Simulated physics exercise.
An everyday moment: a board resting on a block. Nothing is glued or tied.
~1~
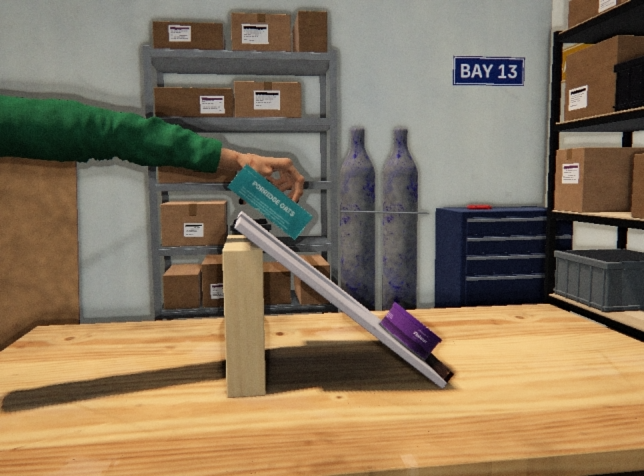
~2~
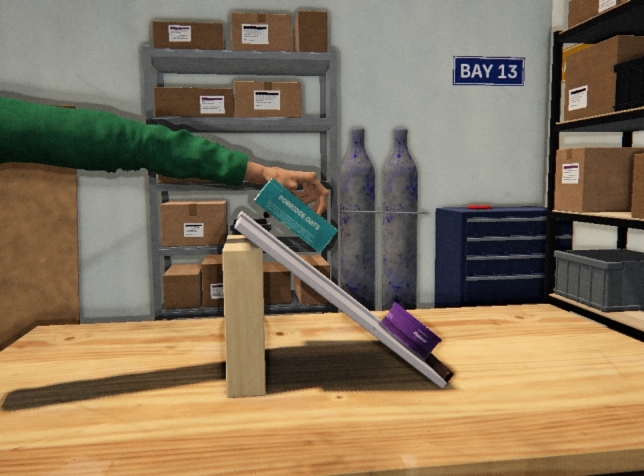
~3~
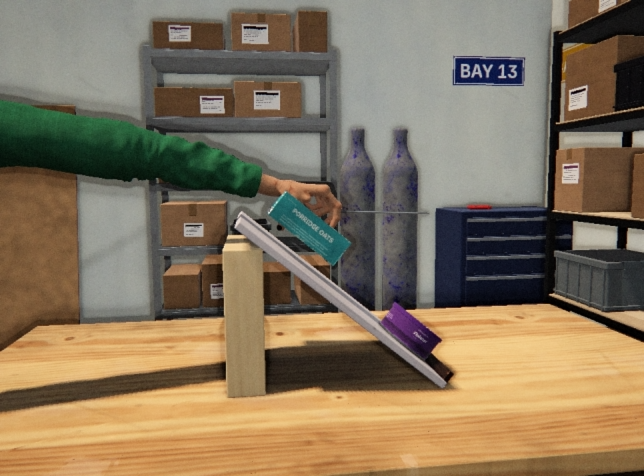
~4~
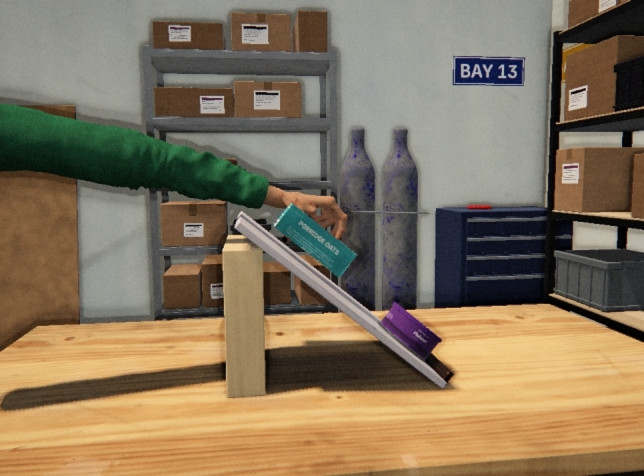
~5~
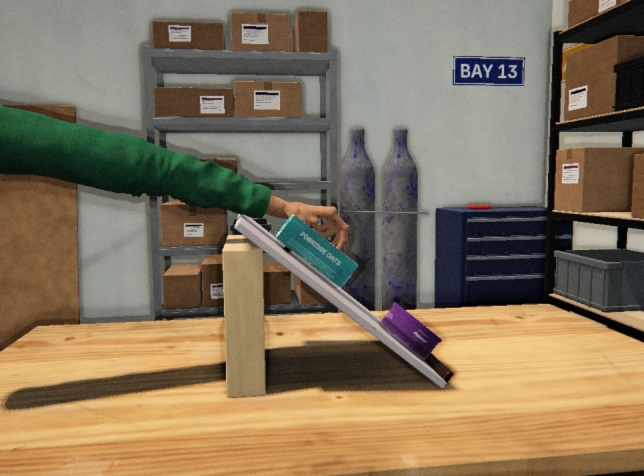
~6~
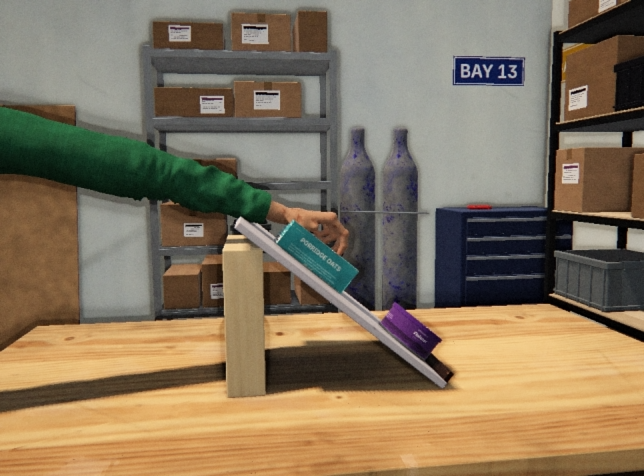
A green-sleeved arm reaches in from the left of a storeroom, seen from the side at about table height by a still camera. Its hand holds a turquoise carton above a grey board sloping down rightward from a wooden block, with a purple tub near the low end and shelved boxes behind. The hand moves the carton a short way right and down, sets it on the board and keeps hold.
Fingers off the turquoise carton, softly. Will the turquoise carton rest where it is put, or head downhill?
It slides or rolls down.
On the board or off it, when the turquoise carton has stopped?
It is still on the board.
Then, 0.30 s later than the last frame, turquoise carton moved a little near (343, 276).
Then, 0.40 s later than the last frame, turquoise carton moved about its own width near (359, 289).
Then, 0.60 s later than the last frame, turquoise carton moved about its own width near (384, 308); purple tub moved a little.
Then, 0.70 s later than the last frame, turquoise carton rocked 5° off its seat near (399, 318); purple tub moved a little.
When it is over, moved from the start, turquoise carton; purple tub as before. End places, in pixels of the last picture, turquoise carton near (398, 319). The turquoise carton runs down the board.
